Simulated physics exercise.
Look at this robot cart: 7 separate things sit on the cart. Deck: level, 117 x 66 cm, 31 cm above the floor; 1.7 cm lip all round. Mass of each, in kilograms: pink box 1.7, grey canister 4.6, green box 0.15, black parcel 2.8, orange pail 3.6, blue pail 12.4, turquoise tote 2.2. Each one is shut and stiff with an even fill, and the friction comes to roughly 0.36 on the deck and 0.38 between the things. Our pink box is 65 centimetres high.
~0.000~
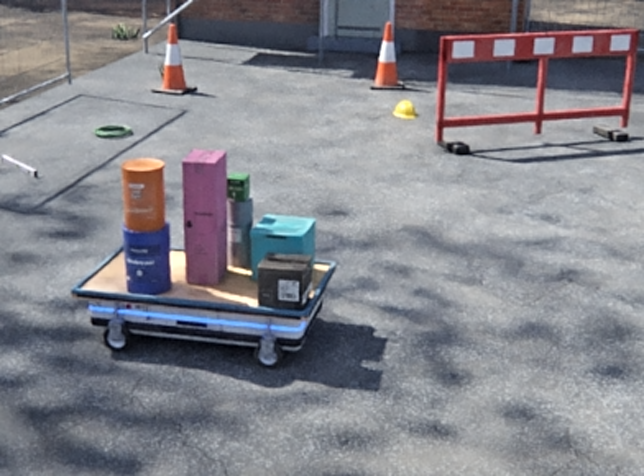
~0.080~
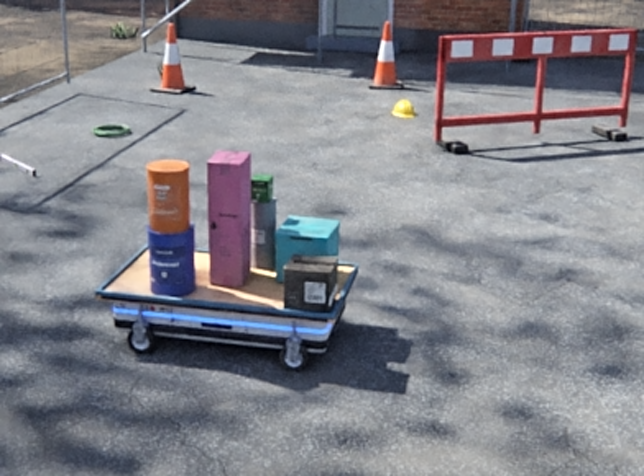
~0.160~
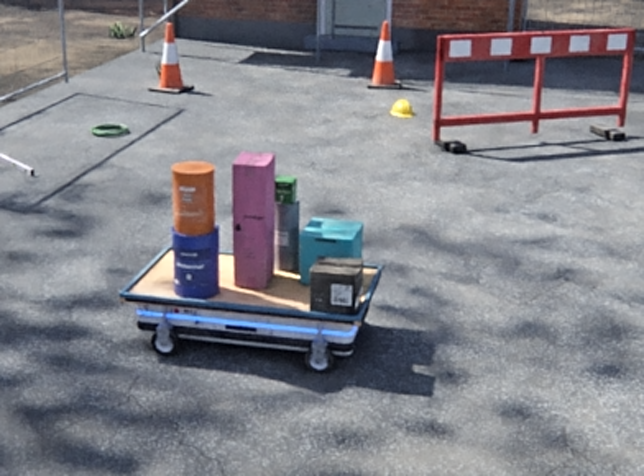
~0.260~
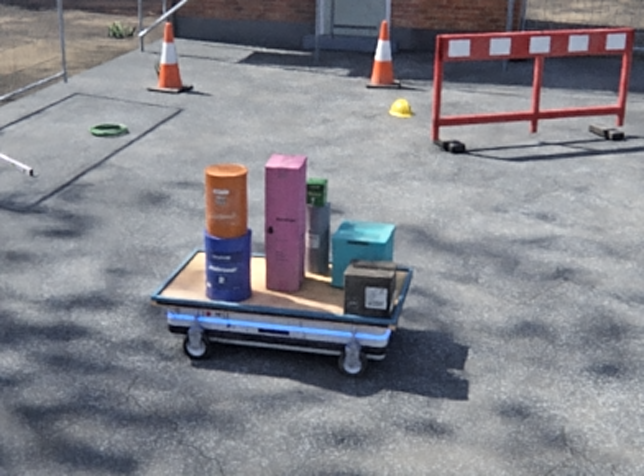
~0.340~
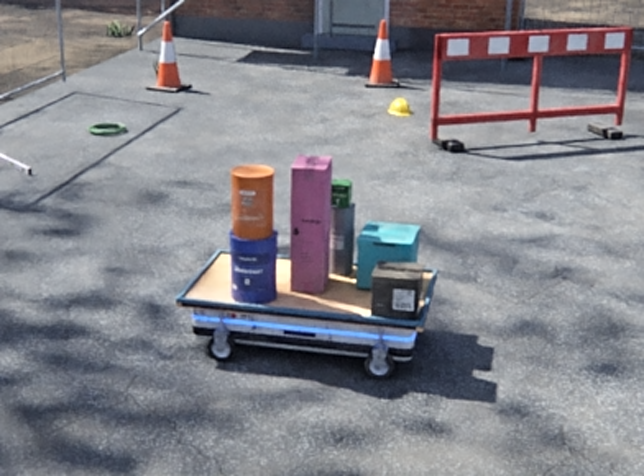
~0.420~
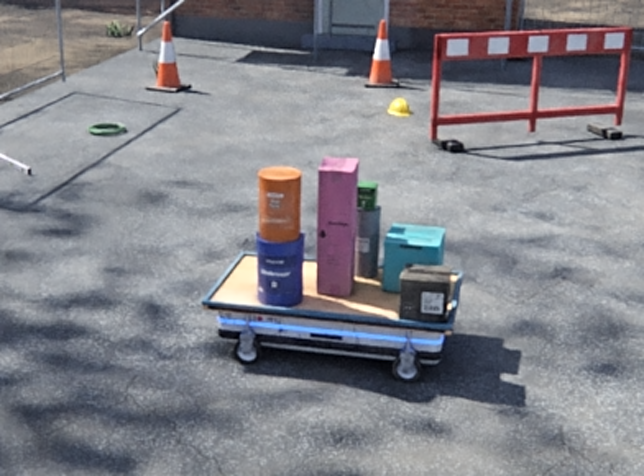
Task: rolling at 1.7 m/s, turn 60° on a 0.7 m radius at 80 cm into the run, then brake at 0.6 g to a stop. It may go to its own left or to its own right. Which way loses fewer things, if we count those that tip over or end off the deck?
I'd steer to the right.
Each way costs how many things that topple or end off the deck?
Going left: 4; going right: 3.
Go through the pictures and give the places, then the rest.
In the first frame, cart has run 0 cm; pink box (206, 217); grey canister (240, 231).
In the second frame, cart has run 14 cm; orange pail (169, 197); blue pail (172, 258).
In the third frame, cart has run 27 cm; turquoise tote (332, 253); green box (286, 190).
In the fourth frame, cart has run 44 cm; black parcel (370, 289); orange pail (227, 201).
In the fifth frame, cart has run 58 cm; blue pail (254, 265); turquoise tote (388, 257).
In the sixth frame, cart has run 71 cm; pink box (337, 227); grey canister (366, 240).
Turning left. By 0.72 s, cart has run 122 cm, turned 23°; grey canister 16 cm from its spot near (458, 241); pink box 11 cm from its spot near (443, 228); black parcel tilted 31°.
By 1.32 s, cart has run 207 cm, turned 60°; pink box now off the deck; grey canister tilted 9° near (538, 195); green box on its side.
By 1.82 s, cart has run 208 cm, turned 60°, stopped; green box now off the deck; grey canister tilted 16° near (524, 197); blue pail 33 cm from its spot.
When it is over (3.4 s), off the deck, pink box, green box, black parcel and orange pail; not toppled but over 10 cm from the start, grey canister, blue pail and turquoise tote. In the last view, pink box near (634, 252).
Turning right instead, pink box, grey canister and green box tipped over or off the deck, 3 of 7 in all.
